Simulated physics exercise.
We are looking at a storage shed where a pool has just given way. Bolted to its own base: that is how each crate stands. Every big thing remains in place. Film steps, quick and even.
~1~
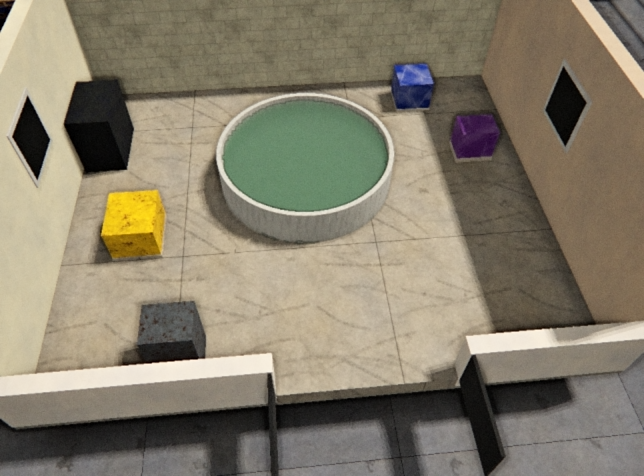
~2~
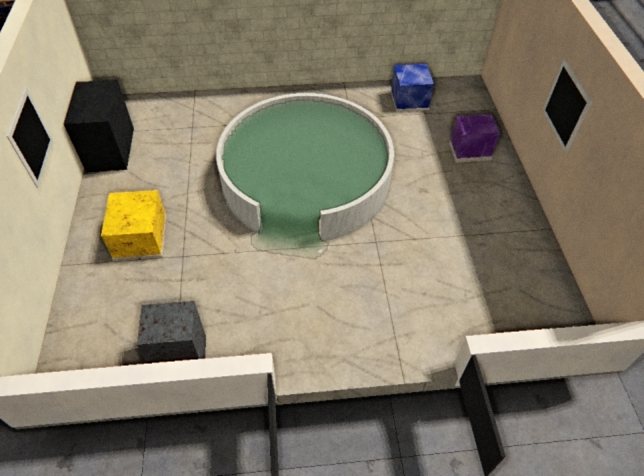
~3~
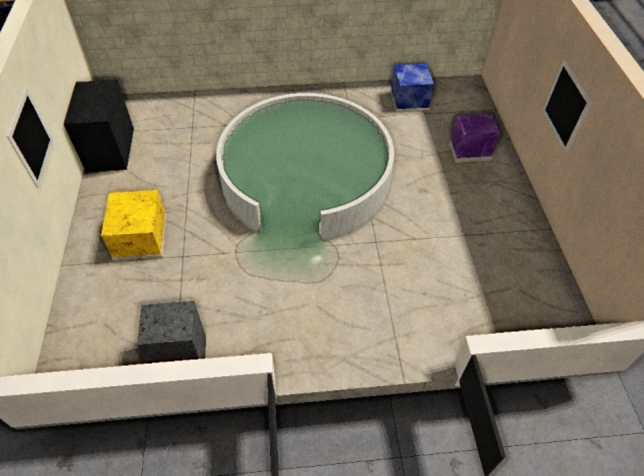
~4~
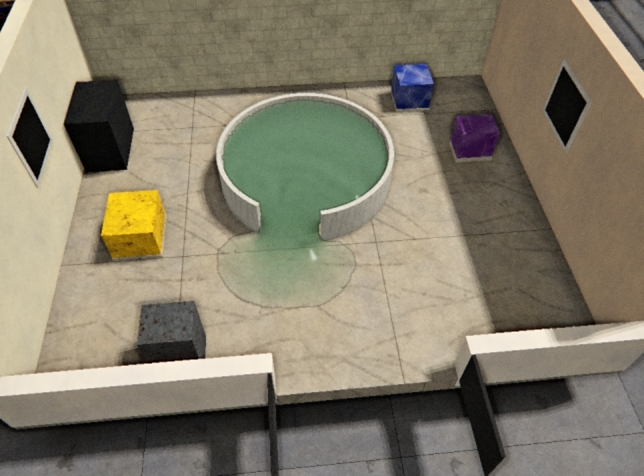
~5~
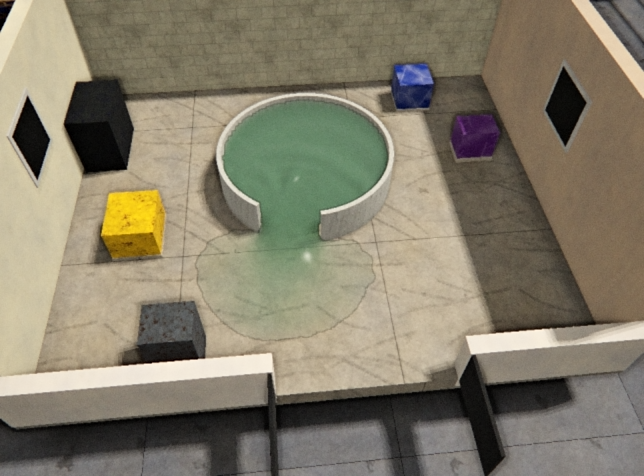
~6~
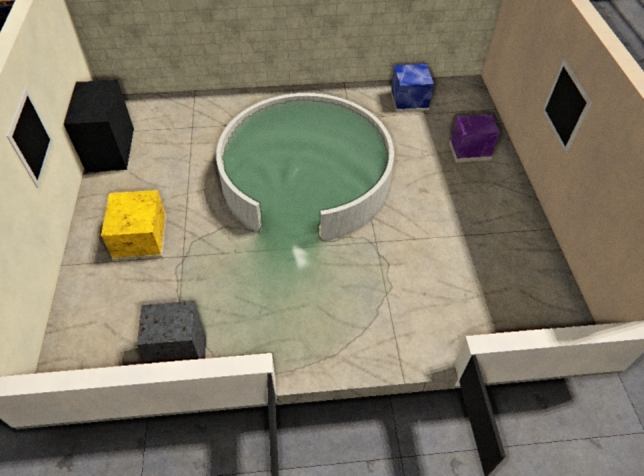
At first, still green water fills a round, pale-walled pool among black, yellow, grey, blue and purple crates in a shed. Then a gap opens in the pool's near side and water pours through, spreading across the tiled floor in a widening, thinning sheet that reaches the grey crate, while the crates stay put.
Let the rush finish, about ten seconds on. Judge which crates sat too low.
The blue crate was not too low. The purple crate was not too low. The yellow crate was too low.
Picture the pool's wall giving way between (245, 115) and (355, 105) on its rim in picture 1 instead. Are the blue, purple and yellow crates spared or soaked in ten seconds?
The blue crate is flooded; the purple crate is flooded; the yellow crate is flooded.
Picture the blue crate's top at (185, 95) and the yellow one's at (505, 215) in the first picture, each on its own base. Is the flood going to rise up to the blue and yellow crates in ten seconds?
So the blue one gets reached and the yellow one stays high and dry.
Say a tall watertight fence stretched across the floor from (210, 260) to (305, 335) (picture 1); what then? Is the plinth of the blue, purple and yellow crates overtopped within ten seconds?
Blue is flooded; purple is flooded; yellow is flooded.
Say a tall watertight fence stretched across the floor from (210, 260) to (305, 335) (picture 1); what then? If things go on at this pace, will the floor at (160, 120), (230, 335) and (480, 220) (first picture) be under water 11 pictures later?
Outcome by spot, in order - unwatered, unwatered, unwatered.
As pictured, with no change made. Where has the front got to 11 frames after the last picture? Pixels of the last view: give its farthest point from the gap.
I'd go with roughly (30, 400).
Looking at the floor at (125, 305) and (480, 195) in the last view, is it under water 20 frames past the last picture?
Swamped, then clear.
A moment on, water covers 20 % of the floor; the blue crate not reached, the purple crate not reached, the yellow crate water round its plinth.
Next, water covers 25 % of the floor; the blue crate not reached, the purple crate not reached, the yellow crate water round its plinth.
Then, water covers 30 % of the floor; the blue crate not reached, the purple crate not reached, the yellow crate water round its plinth.
Later, water covers 40 % of the floor; the blue crate not reached, the purple crate not reached, the yellow crate water round its plinth.
In the end, water covers 55 % of the floor; the blue crate stayed above the water, the purple crate stayed above the water, the yellow crate was topped.
